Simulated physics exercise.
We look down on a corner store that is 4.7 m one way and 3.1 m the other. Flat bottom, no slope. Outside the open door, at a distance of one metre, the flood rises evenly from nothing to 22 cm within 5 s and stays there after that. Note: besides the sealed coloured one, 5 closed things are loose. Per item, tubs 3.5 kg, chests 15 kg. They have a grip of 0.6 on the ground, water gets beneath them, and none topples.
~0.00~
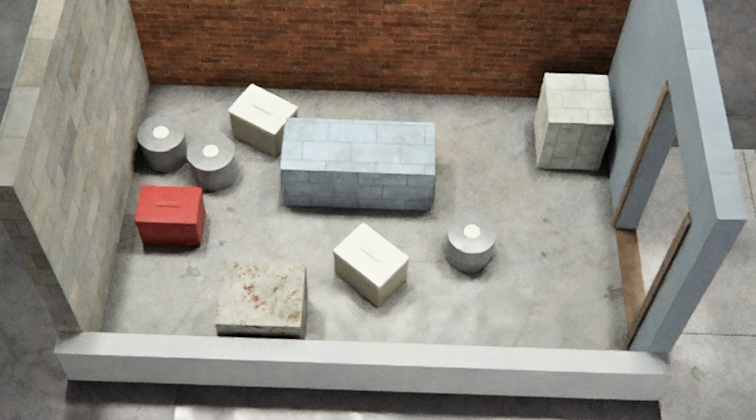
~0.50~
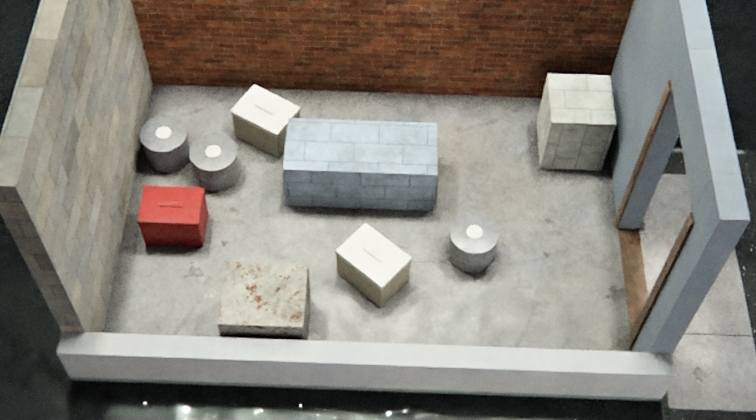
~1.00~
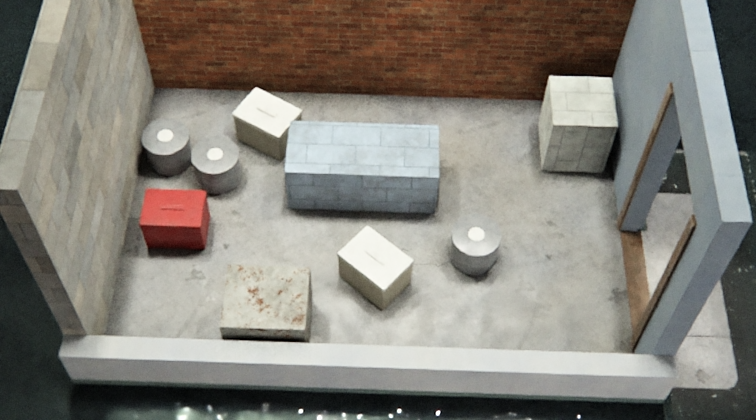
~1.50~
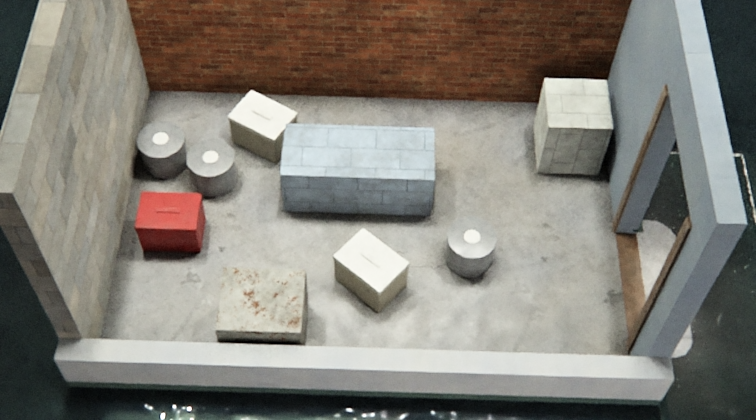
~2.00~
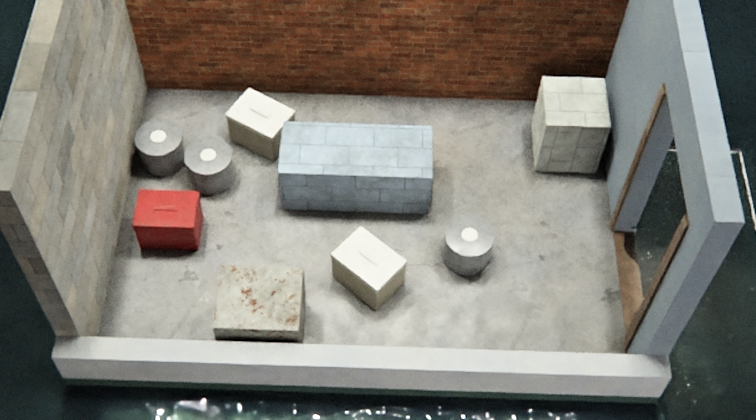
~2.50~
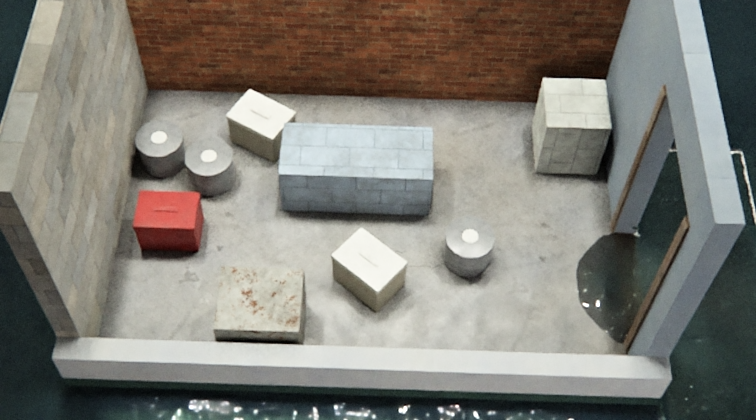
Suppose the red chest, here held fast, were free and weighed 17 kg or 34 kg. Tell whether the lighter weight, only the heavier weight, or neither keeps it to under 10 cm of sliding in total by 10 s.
Answer: Only the heavier weight.
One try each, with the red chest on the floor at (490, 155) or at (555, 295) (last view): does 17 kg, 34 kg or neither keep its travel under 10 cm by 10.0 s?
The light mass does it, then only the heavy mass does it.
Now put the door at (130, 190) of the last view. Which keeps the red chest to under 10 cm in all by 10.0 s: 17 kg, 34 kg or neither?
If so, then only the second option works.
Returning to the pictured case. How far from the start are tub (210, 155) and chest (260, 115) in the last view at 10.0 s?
One is off by 80 cm, the other by 10 cm, in the order asked.
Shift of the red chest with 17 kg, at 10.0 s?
About 30 cm.
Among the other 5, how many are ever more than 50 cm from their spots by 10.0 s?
4.
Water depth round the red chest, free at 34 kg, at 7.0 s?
Roughly 3 cm.
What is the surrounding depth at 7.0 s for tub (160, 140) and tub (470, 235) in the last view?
Close to 0 and 6 centimetres.
After 3.5 s the red chest would be 0 cm from its start with 17 kg and 0 cm from its start with 34 kg; 0 cm of water round it then.
After 4.5 s the red chest would be 0 cm from its start with 17 kg and 0 cm from its start with 34 kg; 0 cm of water round it then.
After 7.0 s the red chest would be 1 cm from its start with 17 kg and 0 cm from its start with 34 kg; 3 cm of water round it then.
After 10.0 s the red chest would be 26 cm from its start with 17 kg and 1 cm from its start with 34 kg; 8 cm of water round it then.
